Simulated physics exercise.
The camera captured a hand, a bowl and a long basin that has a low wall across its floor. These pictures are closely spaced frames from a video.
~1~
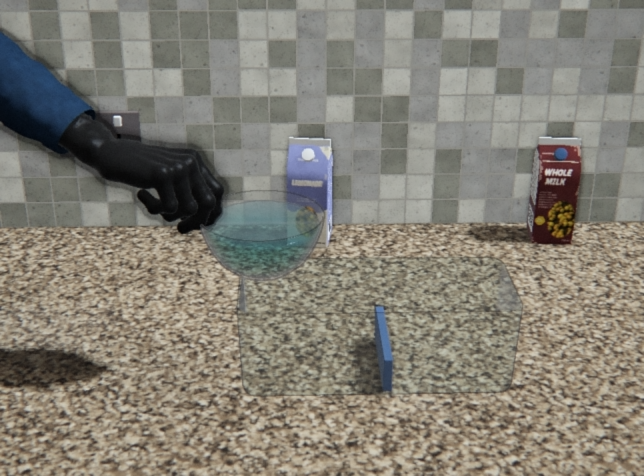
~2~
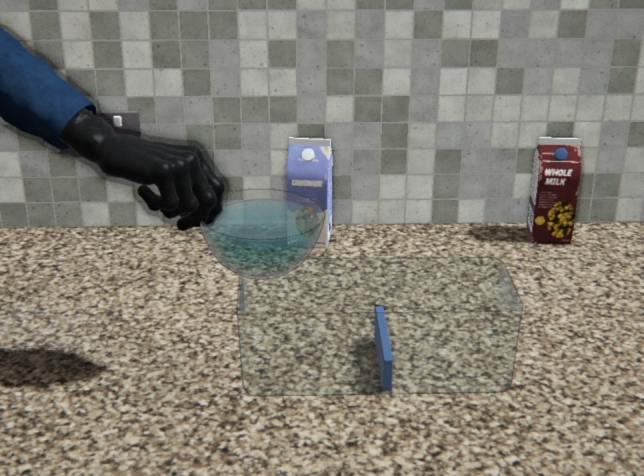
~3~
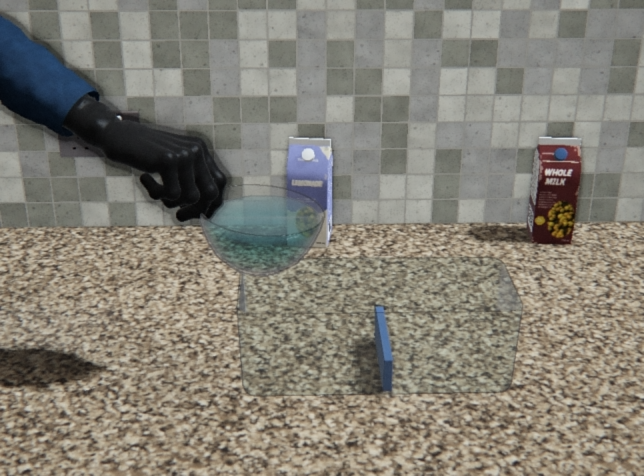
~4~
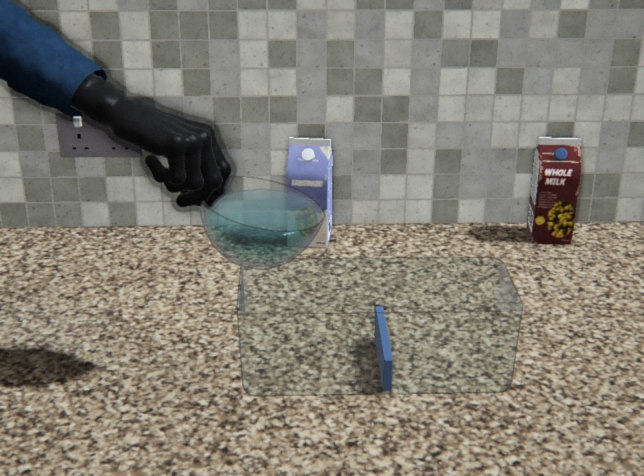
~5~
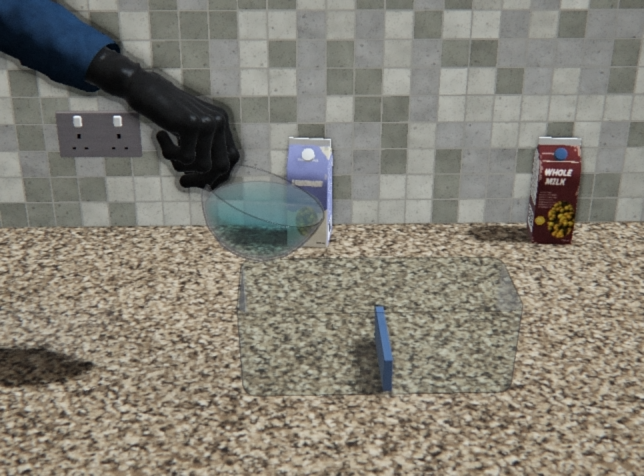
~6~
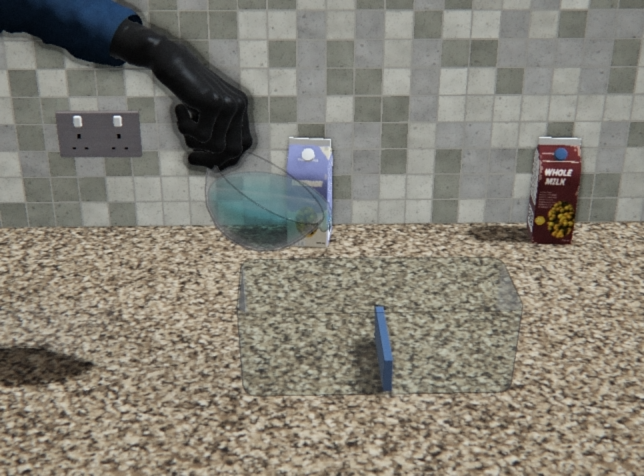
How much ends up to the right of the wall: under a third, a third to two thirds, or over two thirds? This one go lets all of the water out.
Once it settles, the part right of the wall is beyond two thirds, I'd say.
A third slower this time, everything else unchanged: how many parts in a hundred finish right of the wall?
About 85 per cent.
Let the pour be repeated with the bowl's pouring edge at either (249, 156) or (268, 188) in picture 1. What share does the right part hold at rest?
15 and 20 per cent.
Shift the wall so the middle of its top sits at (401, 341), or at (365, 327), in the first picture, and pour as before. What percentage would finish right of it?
In order, near 60 and 90 in a hundred.
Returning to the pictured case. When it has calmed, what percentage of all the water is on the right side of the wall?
Roughly 75 percent of it.
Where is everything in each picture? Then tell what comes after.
The first frame shows tilt 0°; pouring edge (324, 215); surface from (202, 222) to (321, 220); the long basin's rim runs from (240, 287) to (512, 284); the wall's top is at (384, 333).
The second frame shows tilt 1°; pouring edge (324, 215); surface from (203, 220) to (321, 219).
The third frame shows tilt 6°; pouring edge (324, 215); surface from (204, 216) to (320, 215).
The fourth frame shows tilt 12°; pouring edge (324, 215); surface from (203, 209) to (322, 211).
The fifth frame shows tilt 21°; pouring edge (323, 216); surface from (205, 198) to (321, 208); 2 per cent is over the edge.
The sixth frame shows tilt 31°; pouring edge (323, 216); surface from (208, 187) to (320, 206); 6 per cent is over the edge.
A moment on, the bowl is tipped on its side and 26 per cent is still to pour, 7 is left of the wall and 14 right of it.
Next, the bowl is tipped right over and 0 per cent is still to pour, 8 is left of the wall and 86 right of it.
Then the bowl is tipped right over and 0 per cent is still to pour, 20 is left of the wall and 77 right of it.
Later the bowl is tipped right over and 0 per cent is still to pour, 21 is left of the wall and 77 right of it.
In the end 21 per cent lies left of the wall, 77 right of it and 2 outside.
